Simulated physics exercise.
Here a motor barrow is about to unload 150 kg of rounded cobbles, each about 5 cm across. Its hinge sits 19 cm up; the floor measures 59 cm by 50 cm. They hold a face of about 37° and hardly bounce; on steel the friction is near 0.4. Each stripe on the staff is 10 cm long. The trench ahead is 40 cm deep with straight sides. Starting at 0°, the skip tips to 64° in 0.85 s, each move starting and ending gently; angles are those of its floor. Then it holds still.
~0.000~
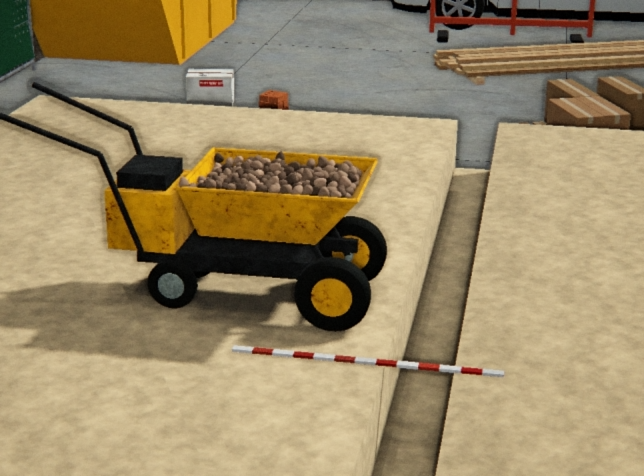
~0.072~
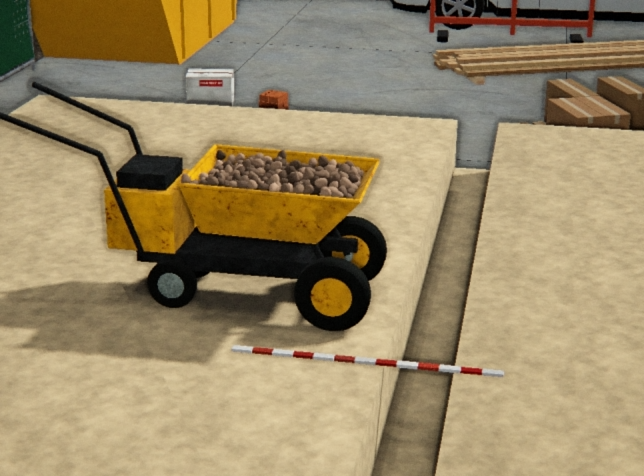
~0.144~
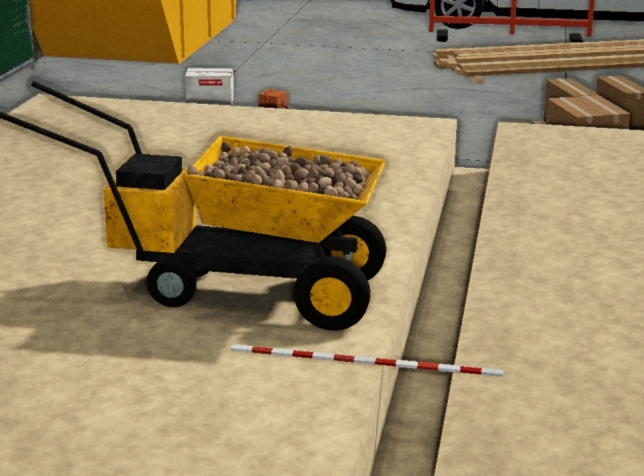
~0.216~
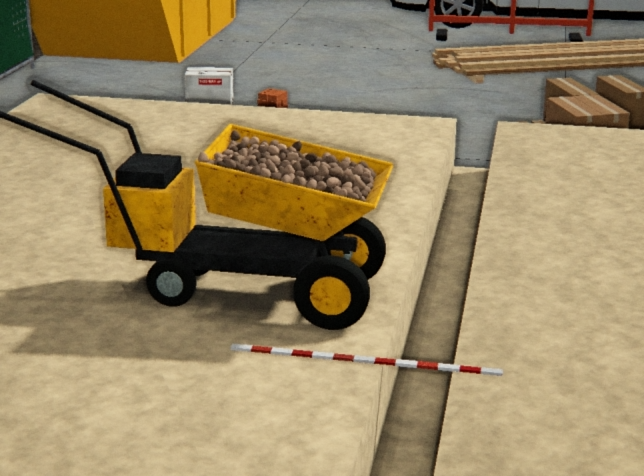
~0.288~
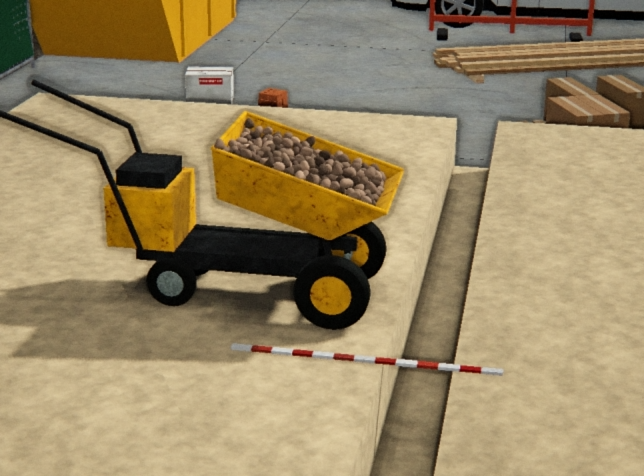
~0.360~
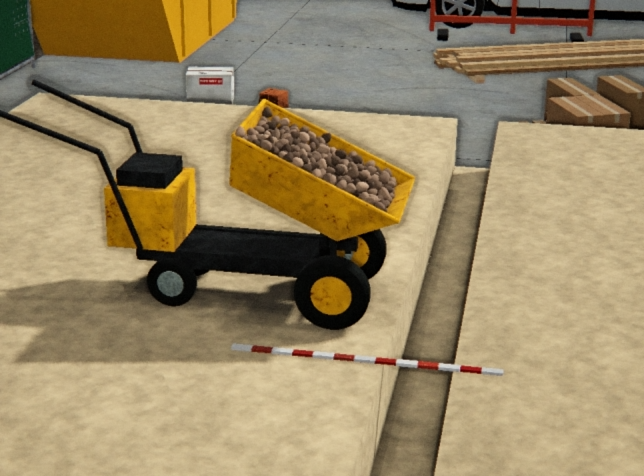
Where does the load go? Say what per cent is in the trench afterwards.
Close to 32 in a hundred.
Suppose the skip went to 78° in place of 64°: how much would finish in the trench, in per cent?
In that case some 25 per cent.
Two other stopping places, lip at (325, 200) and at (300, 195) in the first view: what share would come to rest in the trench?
Near 60 per cent from the first place, 85 from the second.
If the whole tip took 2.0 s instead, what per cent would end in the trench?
Then about 45 per cent.
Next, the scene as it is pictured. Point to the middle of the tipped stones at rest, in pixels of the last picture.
Their middle is at about (499, 313).
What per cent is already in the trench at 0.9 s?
Some 5 per cent.
After 0.6 s the floor is at 54°; 100 % in the skip; the foremost stones are at (437, 235).
After 0.9 s the floor is at 64°; 70 % in the skip, 6 % in the trench, 24 % past the trench; the foremost stones are at (515, 321).
After 1.3 s the floor is at 64°; 29 % in the skip, 7 % in the trench, 64 % past the trench; the foremost stones are at (638, 319).
After 3.2 s the floor is at 64°; 0 % in the skip, 32 % in the trench, 68 % past the trench; the foremost stones are past the picture's edge.
